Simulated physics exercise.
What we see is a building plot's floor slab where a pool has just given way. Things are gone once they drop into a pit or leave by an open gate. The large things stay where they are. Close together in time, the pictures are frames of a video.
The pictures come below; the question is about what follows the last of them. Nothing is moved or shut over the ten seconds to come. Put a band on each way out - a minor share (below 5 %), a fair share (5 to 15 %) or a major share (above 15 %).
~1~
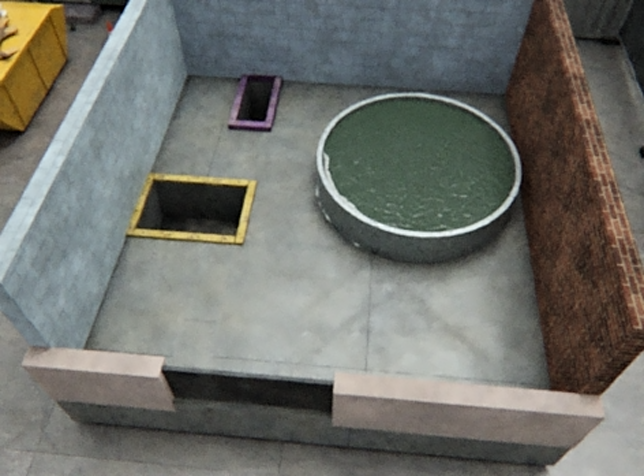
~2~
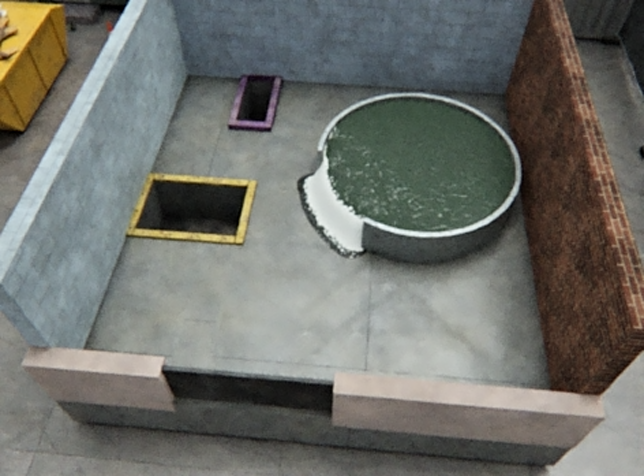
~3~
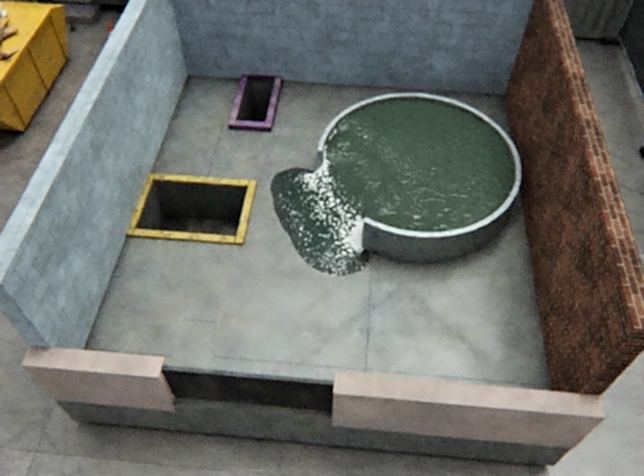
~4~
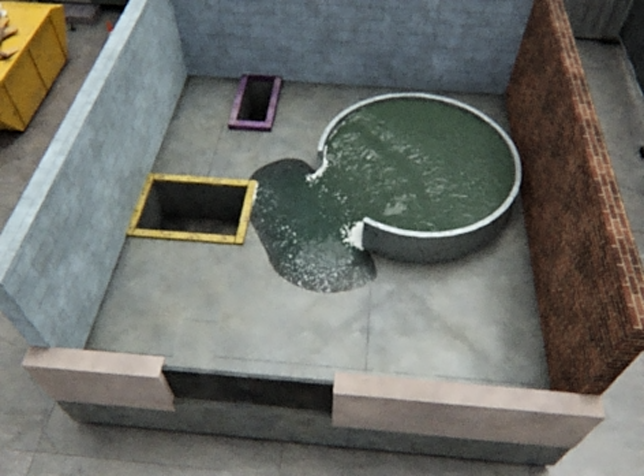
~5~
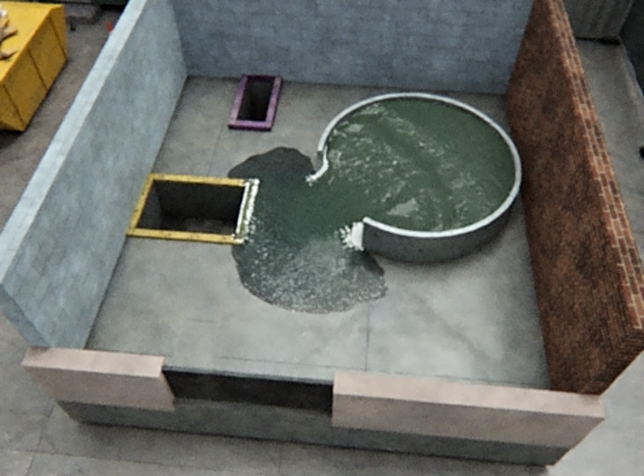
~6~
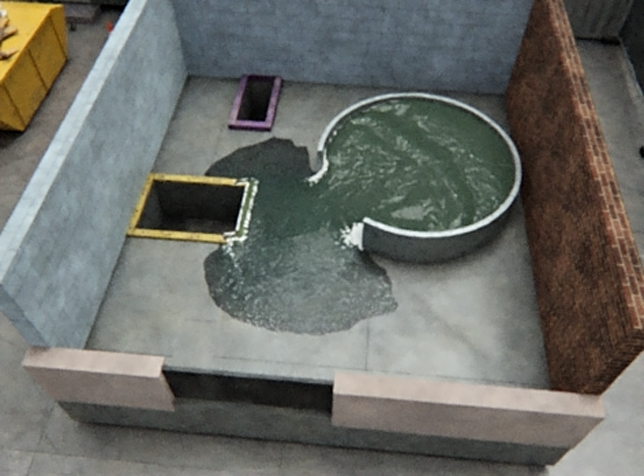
The gate ends up with a share that stays below five per cent; the yellow pit ends up with a share topping fifteen per cent; the purple pit ends up with a share that stays below five per cent.
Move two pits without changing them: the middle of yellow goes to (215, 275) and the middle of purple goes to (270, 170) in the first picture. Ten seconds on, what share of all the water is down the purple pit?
The purple pit takes 6 per cent.
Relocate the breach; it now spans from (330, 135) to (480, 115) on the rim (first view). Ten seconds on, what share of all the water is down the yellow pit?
Per cent to yellow: 10.
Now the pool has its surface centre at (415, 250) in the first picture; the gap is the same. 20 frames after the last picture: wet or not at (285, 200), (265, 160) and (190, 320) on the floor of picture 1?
Taking them as they were asked, they come out bone dry, bone dry, soaked.
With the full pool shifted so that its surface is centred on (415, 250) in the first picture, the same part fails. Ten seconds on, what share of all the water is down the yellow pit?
The yellow pit takes 40 per cent.
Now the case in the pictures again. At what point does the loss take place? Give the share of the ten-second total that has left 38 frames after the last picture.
Some 75 per cent.
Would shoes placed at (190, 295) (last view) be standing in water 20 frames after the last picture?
Submerged.
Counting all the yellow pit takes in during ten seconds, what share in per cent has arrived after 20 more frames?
I make it 40 per cent.
A moment on, water covers 40 % of the floor; the gate 0 %, the yellow pit 4 %, the purple pit 0 %.
Next, water covers 40 % of the floor; the gate 0 %, the yellow pit 9 %, the purple pit 0 %.
Then, water covers 50 % of the floor; the gate 0 %, the yellow pit 15 %, the purple pit 0 %.
Later, water covers 70 % of the floor; the gate 0 %, the yellow pit 28 %, the purple pit 0 %.
In the end, water covers 85 % of the floor; the gate 0 %, the yellow pit 37 %, the purple pit 0 %.
